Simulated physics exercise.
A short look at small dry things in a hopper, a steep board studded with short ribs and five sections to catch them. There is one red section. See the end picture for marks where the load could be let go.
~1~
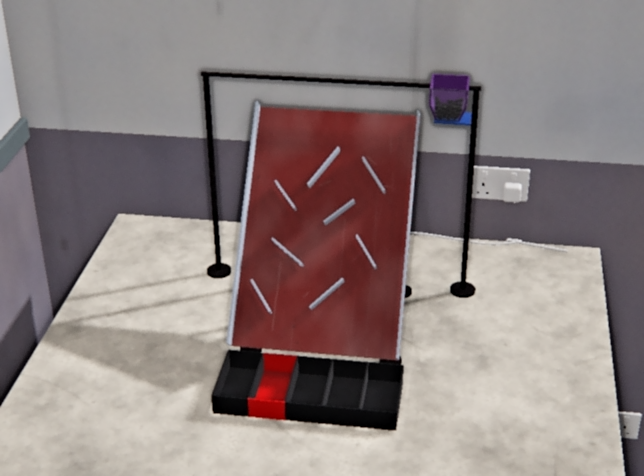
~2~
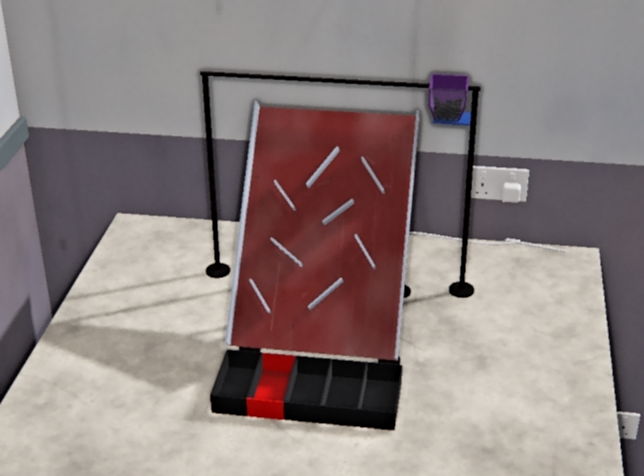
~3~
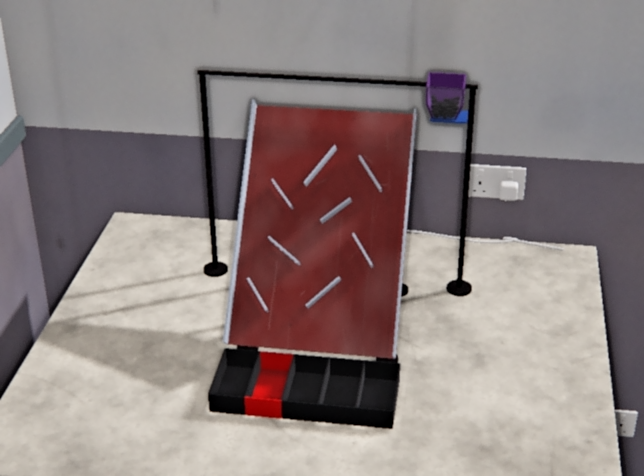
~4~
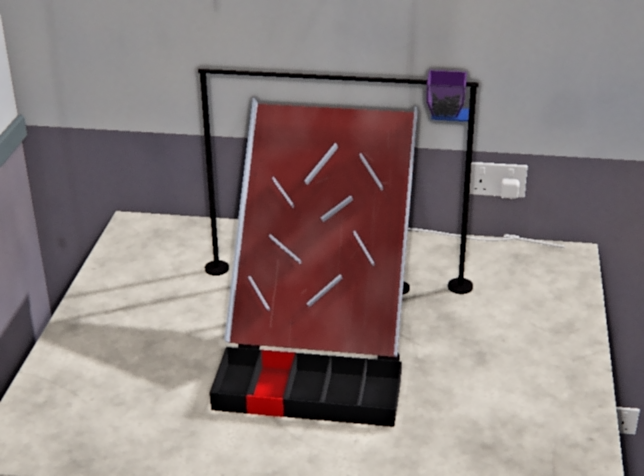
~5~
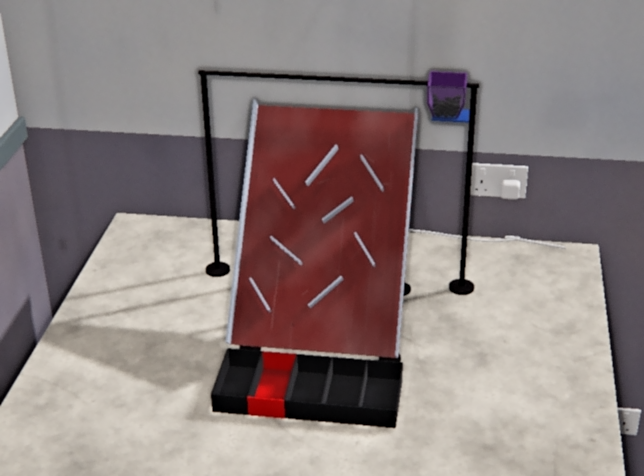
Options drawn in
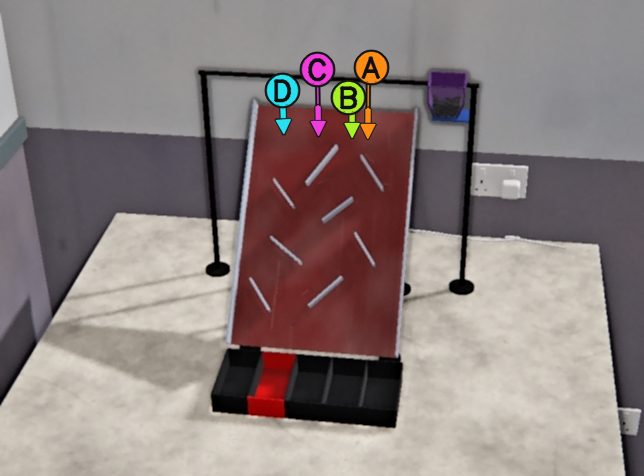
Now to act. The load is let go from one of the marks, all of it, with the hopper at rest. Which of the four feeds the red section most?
Go for C.
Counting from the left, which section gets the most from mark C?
The second from the left.
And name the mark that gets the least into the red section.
A.
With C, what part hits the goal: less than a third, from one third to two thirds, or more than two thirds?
Mark C gives more than two thirds.
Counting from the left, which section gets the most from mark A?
The fifth.
On the marked copy, mark A meets the board at (367, 133); mark B meets the board at (352, 132); mark C meets the board at (318, 130); mark D meets the board at (283, 128).
With A, about a quarter in the red section, about two thirds in other sections, a small part held on the board.
With B, about two thirds in the red section, about a quarter in other sections, a small part held on the board.
With C, nearly all in the red section, a small part in other sections.
With D, about half in the red section, about half in other sections, a stray few outside the box.
